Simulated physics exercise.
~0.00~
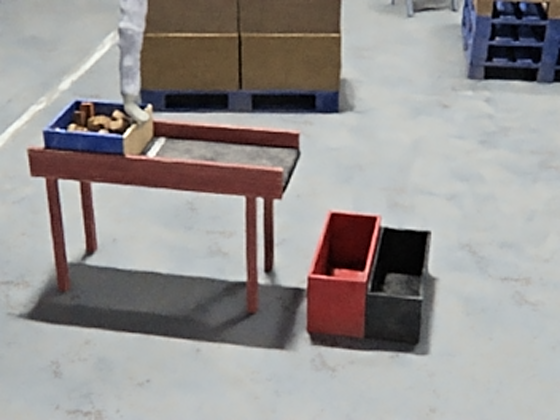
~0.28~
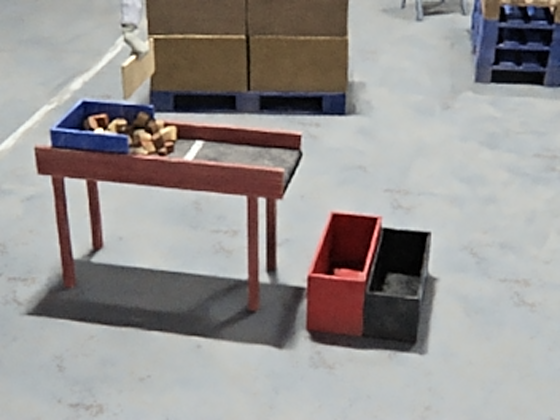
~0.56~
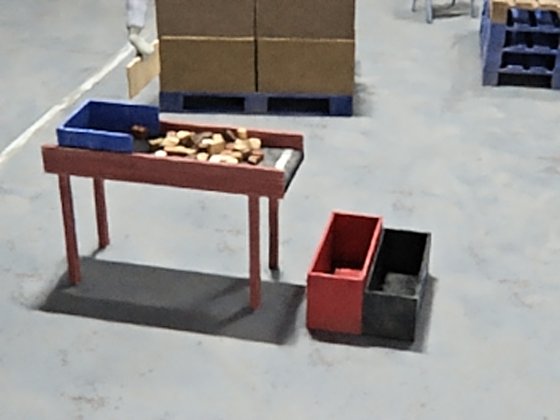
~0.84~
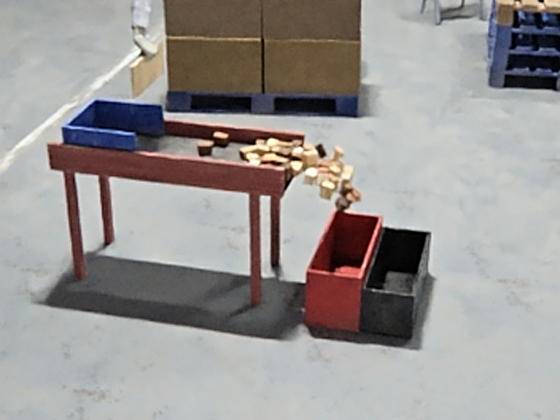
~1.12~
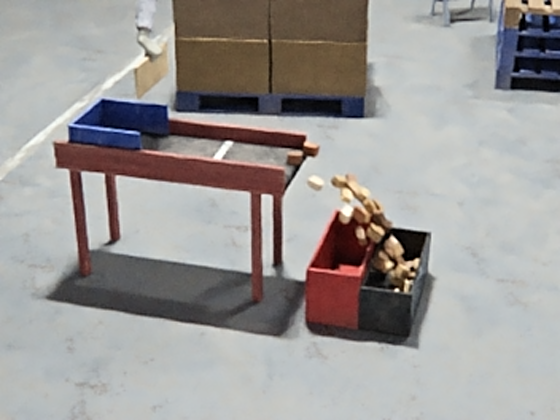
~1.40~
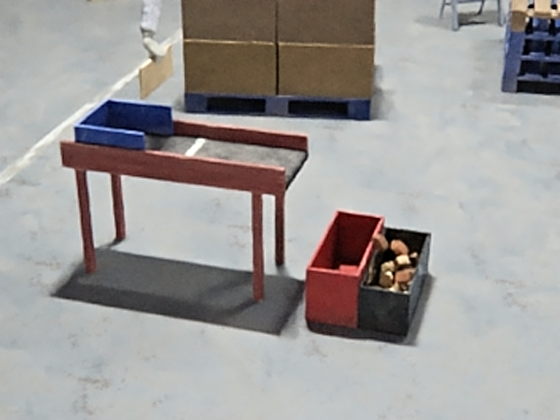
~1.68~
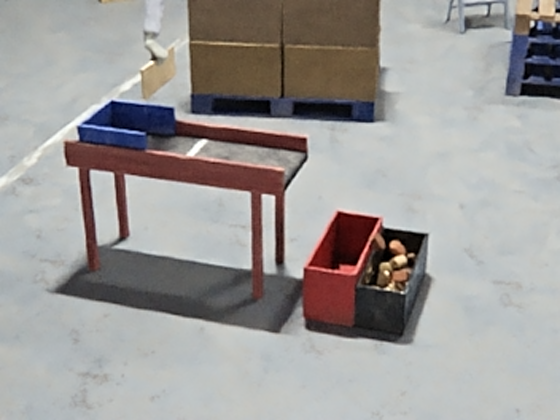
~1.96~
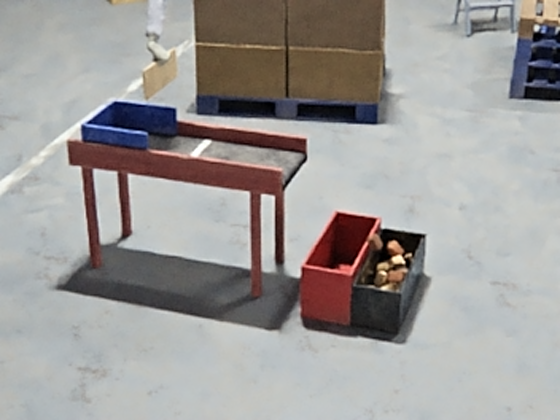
Wooden blocks ride a speeding belt off its right end and land in the black box.
